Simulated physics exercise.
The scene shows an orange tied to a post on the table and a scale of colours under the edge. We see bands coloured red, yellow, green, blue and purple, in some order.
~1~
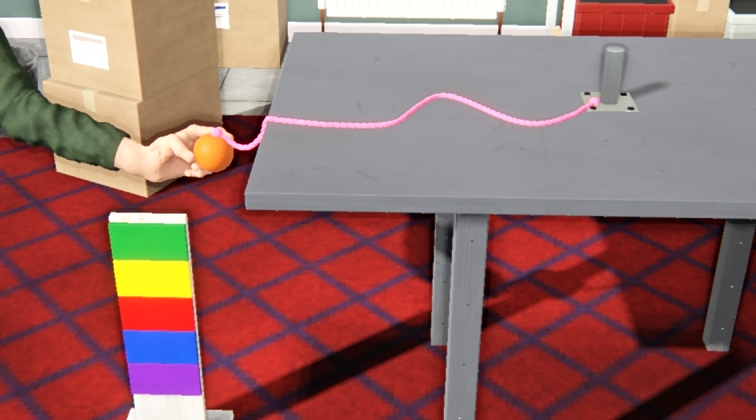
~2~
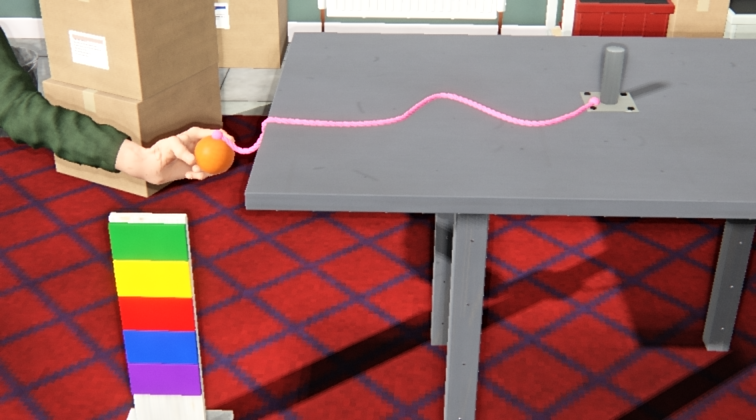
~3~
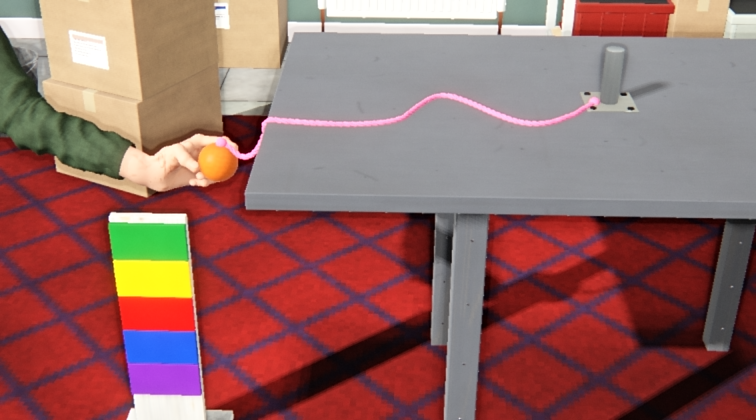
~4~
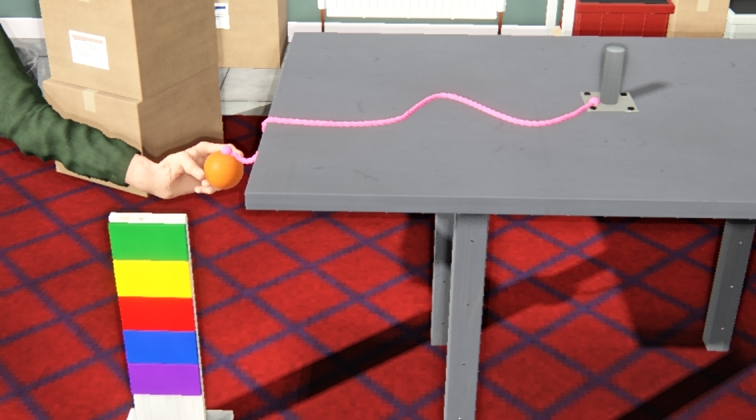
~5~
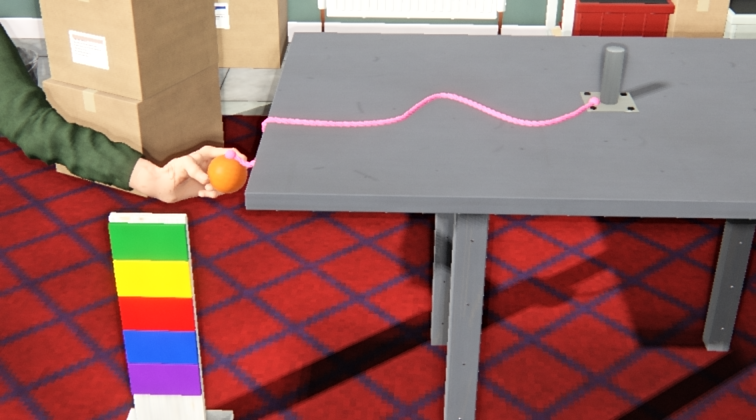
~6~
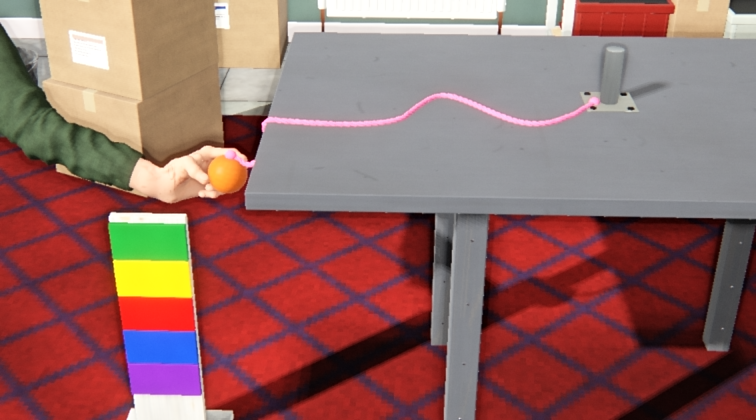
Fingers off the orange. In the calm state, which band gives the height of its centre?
The yellow band gives it.
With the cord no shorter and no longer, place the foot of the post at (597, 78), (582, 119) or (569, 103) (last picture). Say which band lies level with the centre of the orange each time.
Yellow, red, red.
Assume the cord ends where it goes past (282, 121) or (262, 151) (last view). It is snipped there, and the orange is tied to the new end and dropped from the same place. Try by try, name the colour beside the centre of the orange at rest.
Higher than all five; green.
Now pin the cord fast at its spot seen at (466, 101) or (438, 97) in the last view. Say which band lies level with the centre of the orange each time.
Note: Try 1 green; try 2 green.
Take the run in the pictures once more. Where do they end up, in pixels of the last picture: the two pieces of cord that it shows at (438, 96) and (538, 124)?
At (387, 108), then (507, 104).
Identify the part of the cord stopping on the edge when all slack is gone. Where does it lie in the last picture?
At (352, 125), roughly.
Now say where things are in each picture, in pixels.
In the first frame, orange (213, 152); green (148, 244); yellow (153, 280); red (157, 315); blue (161, 349); purple (165, 381).
In the second frame, orange (214, 155); cord through (572, 116) (498, 115) (433, 98) (374, 124) (287, 121).
In the third frame, orange (218, 162).
In the fourth frame, orange (223, 170); cord through (572, 116) (498, 115) (433, 98) (374, 124) (287, 121).
In the fifth frame, orange (227, 174).
In the sixth frame, orange (228, 174); cord through (572, 116) (498, 115) (433, 98) (374, 124) (287, 121).
Early on, orange near (259, 260); level with yellow.
Midway, orange near (291, 277); level with yellow.
Finally, orange near (273, 278); level with yellow. The cord holds its middle at yellow.
